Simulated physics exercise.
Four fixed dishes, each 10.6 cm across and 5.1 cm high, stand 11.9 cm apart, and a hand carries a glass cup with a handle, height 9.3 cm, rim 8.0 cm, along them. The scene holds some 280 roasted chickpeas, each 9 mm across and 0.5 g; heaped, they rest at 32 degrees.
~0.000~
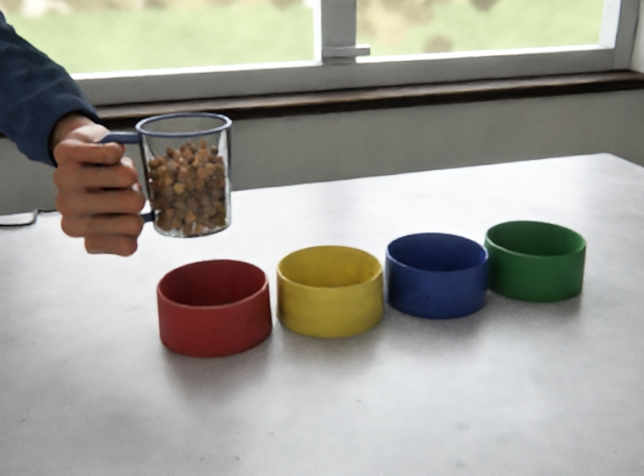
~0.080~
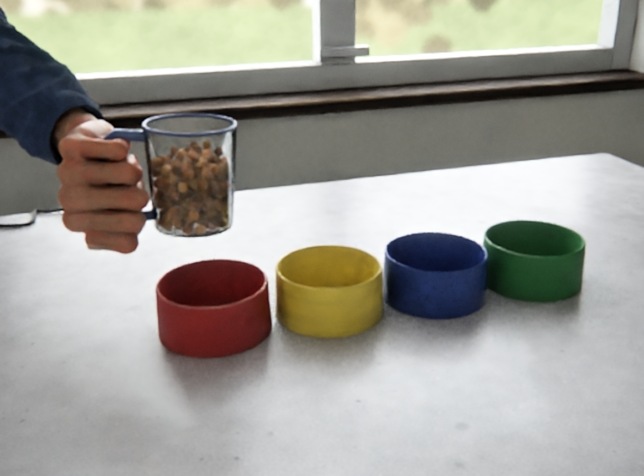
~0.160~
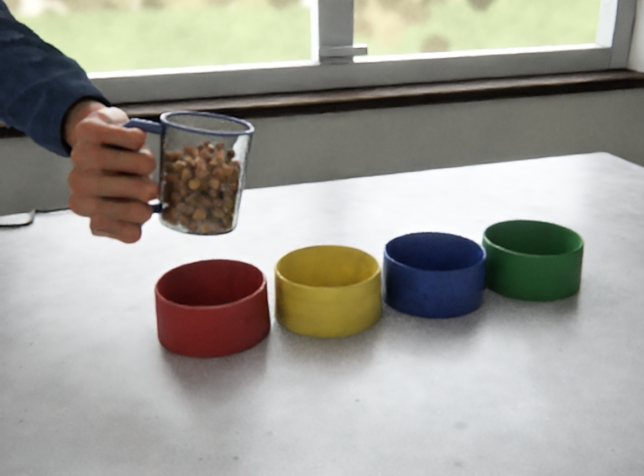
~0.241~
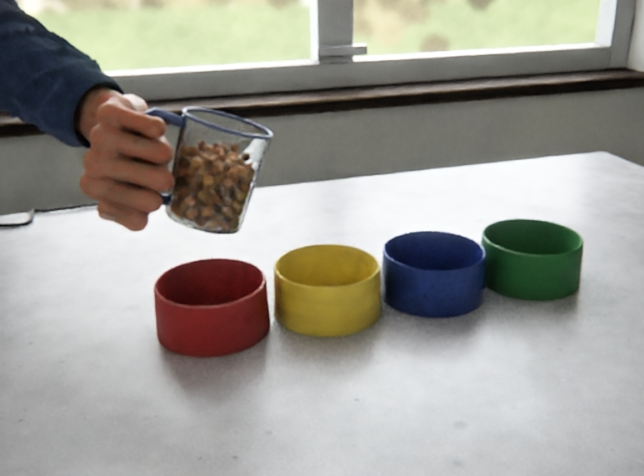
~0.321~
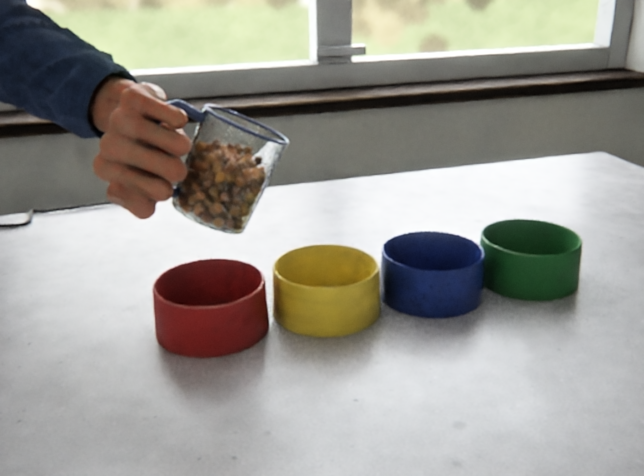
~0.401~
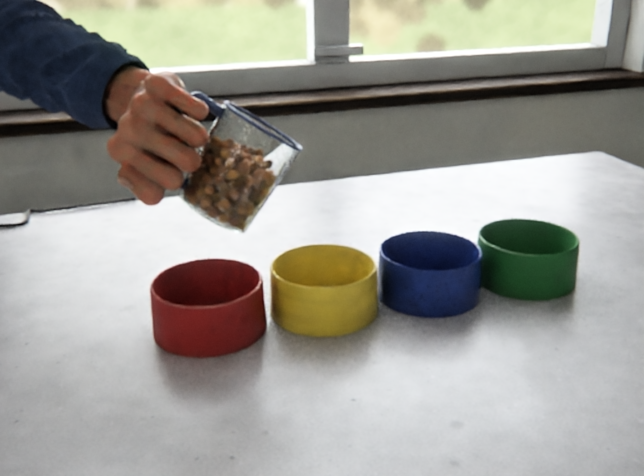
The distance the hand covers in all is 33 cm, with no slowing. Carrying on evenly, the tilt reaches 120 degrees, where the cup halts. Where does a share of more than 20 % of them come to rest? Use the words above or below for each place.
Red: Below; blue: Above; green: Below; yellow: Below; counter: Below.
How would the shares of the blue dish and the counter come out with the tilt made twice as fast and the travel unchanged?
That gives blue 30 with 20 for the counter.
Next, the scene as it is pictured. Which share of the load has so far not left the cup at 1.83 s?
Somewhere near 0 per cent of the load.
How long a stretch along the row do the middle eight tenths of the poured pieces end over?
I'd put it at close to 6 cm.
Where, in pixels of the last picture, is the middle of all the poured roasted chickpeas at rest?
(443, 275).
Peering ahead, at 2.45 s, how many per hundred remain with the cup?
About 0 per cent.
Then, at 1.26 s, tilt 119 degrees; cup holds 65 %, blue 25 %.
Then, at 1.83 s, tilt 120 degrees; cup holds 0 %, blue 90 %.
After 2.45 s, tilt 120 degrees; cup holds 0 %, blue 90 %.
At rest (2.8 s), red 0 %, blue 90 %, green 5 %, yellow 0 %, counter 10 %.
